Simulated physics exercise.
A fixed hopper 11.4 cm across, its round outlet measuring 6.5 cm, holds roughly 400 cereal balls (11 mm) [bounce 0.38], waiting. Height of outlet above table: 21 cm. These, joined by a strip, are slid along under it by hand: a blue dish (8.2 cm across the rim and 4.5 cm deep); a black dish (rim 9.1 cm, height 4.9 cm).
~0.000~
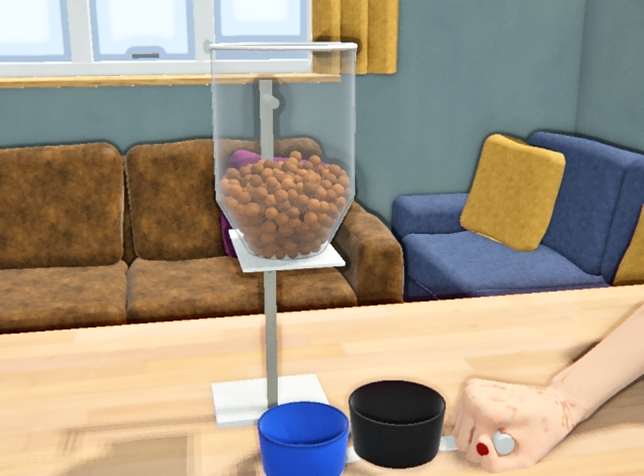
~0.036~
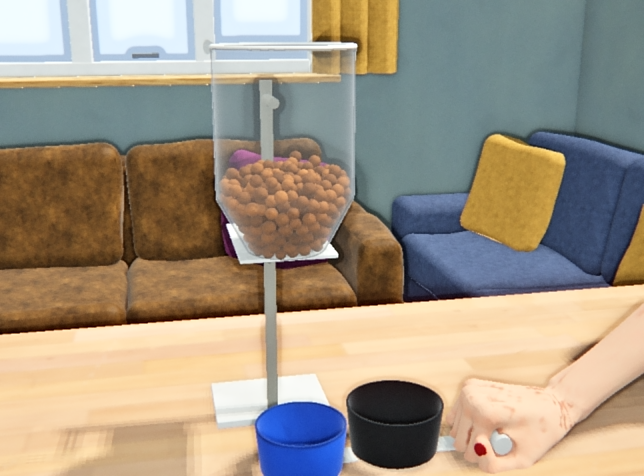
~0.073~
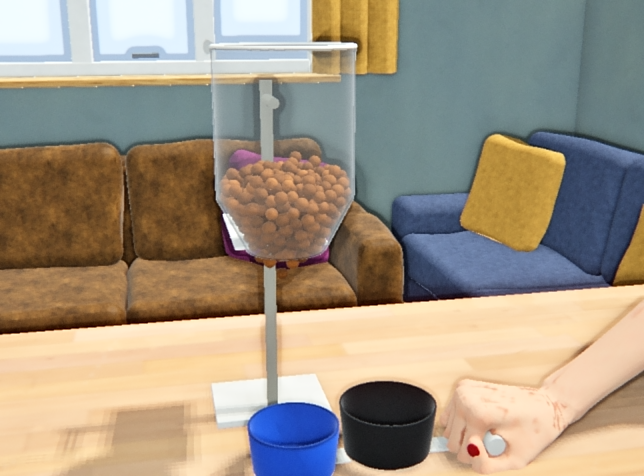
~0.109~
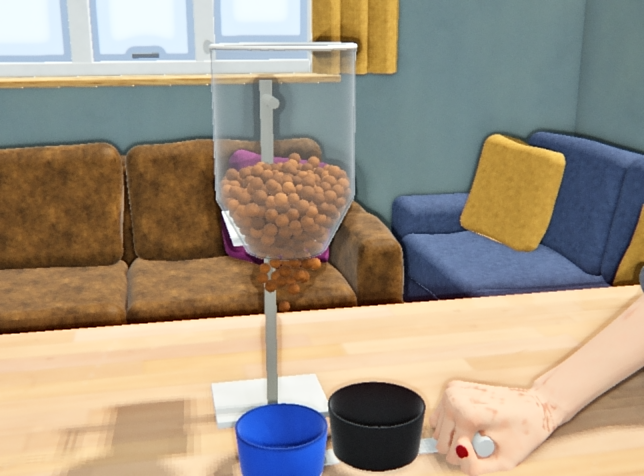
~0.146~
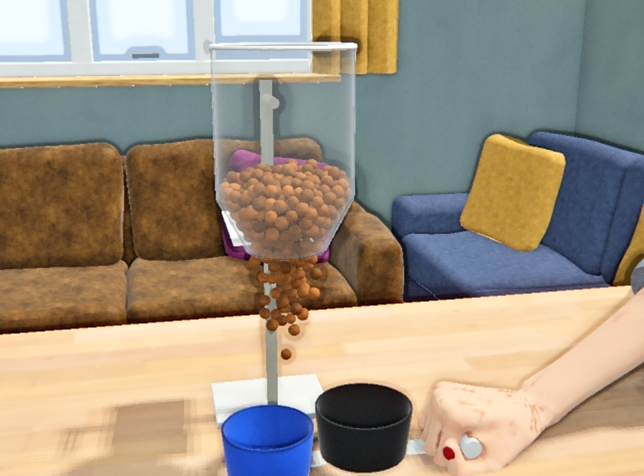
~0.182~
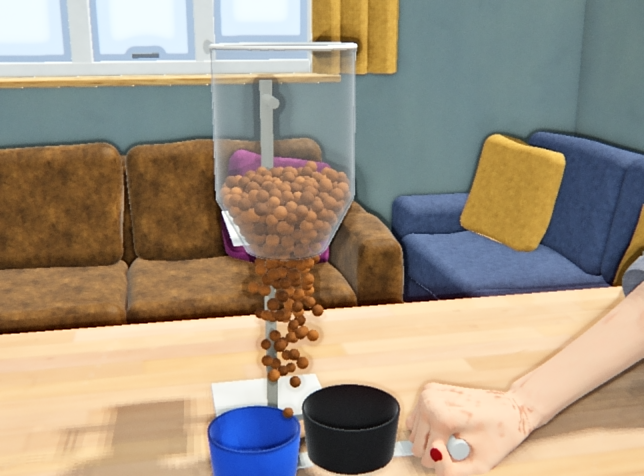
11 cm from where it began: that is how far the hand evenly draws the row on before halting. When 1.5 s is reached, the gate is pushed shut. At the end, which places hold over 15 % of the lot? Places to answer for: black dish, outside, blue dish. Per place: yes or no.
Black dish - answer yes; outside - answer yes; blue dish - answer no.
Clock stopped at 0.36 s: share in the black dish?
Up to that moment, roughly 30 per cent.
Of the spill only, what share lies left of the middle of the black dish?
Something like 40 in a hundred.
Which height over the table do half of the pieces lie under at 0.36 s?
Around 18 cm above the table.
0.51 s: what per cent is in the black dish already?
Reading at that time: About 60 per cent.
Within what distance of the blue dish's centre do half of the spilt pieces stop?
18 cm, roughly.
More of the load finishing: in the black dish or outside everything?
Result: Larger amount in the black dish.
Then, at 0.36 s, black dish 30 %, hopper 40 %, in the air 25 %; middle of all pieces on or above the table near (284, 325).
Then, at 0.51 s, blue dish 5 %, black dish 60 %, hopper 10 %, in the air 25 %; middle of all pieces on or above the table near (281, 388).
After 0.64 s, blue dish 5 %, black dish 75 %, outside 5 %, in the air 15 %; middle of all pieces on or above the table near (282, 423).
After 0.77 s, blue dish 5 %, black dish 75 %, outside 15 %, in the air 5 %; middle of all pieces on or above the table near (283, 437).
At rest (2.1 s), blue dish 5 %, black dish 70 %, hopper 0 %, outside 20 %.
